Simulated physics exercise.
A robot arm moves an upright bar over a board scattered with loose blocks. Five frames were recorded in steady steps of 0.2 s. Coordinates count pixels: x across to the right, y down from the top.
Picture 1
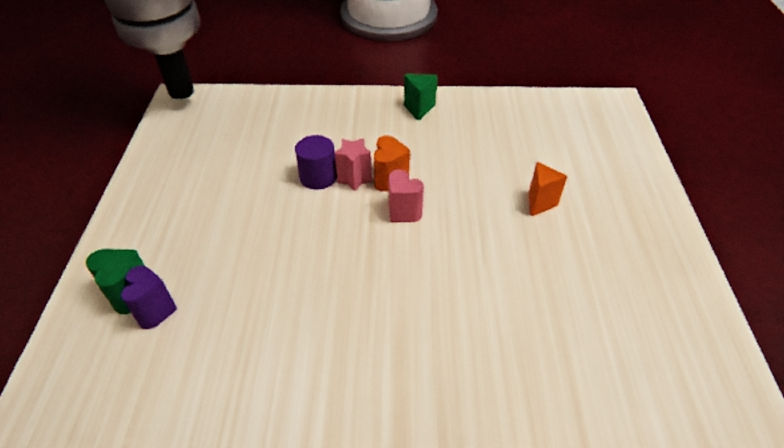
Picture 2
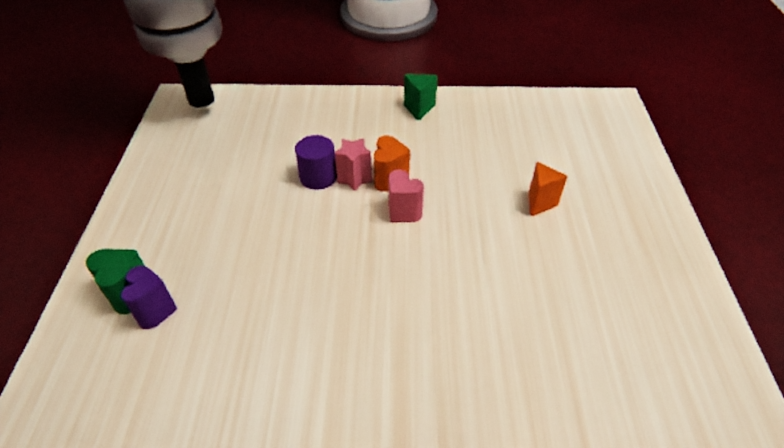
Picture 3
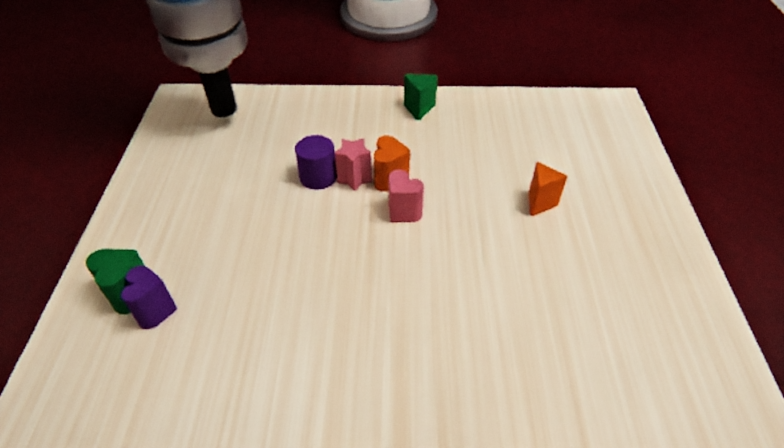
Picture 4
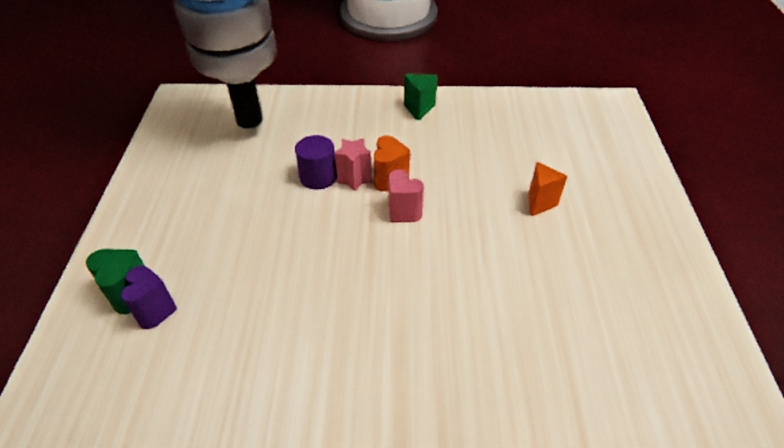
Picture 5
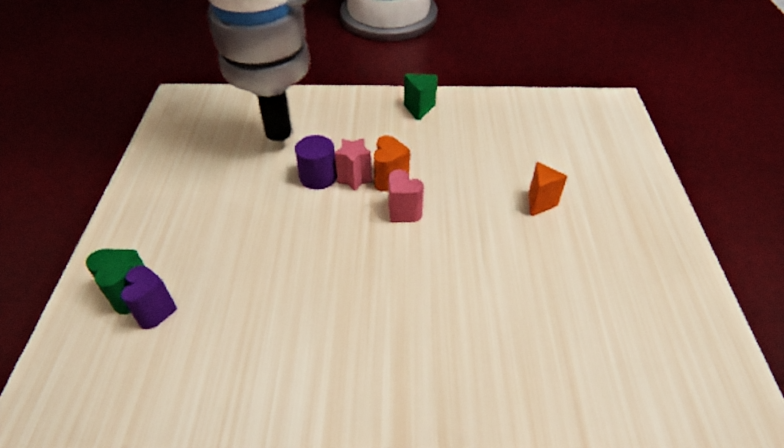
A robot arm moves its dark upright bar rightward and slightly toward the viewer from the board's upper left corner, nearing the purple cylinder beside a pink star and orange and pink hearts, while all the blocks stay still.
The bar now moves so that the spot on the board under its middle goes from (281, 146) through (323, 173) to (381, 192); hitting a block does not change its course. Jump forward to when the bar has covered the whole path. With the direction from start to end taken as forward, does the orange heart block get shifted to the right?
My answer is no.
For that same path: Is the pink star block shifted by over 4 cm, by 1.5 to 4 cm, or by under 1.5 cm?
Ends over 4 cm away.
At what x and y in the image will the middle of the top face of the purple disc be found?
At roughly (345, 179).
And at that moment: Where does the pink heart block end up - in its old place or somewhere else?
It shifts position.
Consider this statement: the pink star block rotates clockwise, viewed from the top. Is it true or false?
The claim does not hold.
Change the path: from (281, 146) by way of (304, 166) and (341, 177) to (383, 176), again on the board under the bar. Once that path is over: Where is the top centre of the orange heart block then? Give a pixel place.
(423, 151)
What follows on the original path. One third of the way, bar at (306, 152); purple disc at (321, 152); pink star block at (355, 150), turned 20° anticlockwise.
Two thirds of the way, bar at (340, 168); purple disc at (340, 174); pink star block at (364, 157), turned 65° anticlockwise; orange heart block at (393, 148).
At the end, bar at (380, 179); purple disc at (345, 179); pink star block at (407, 168), turned 70° anticlockwise; orange heart block at (419, 150), turned 90° anticlockwise; pink heart block at (417, 190), turned 40° clockwise.
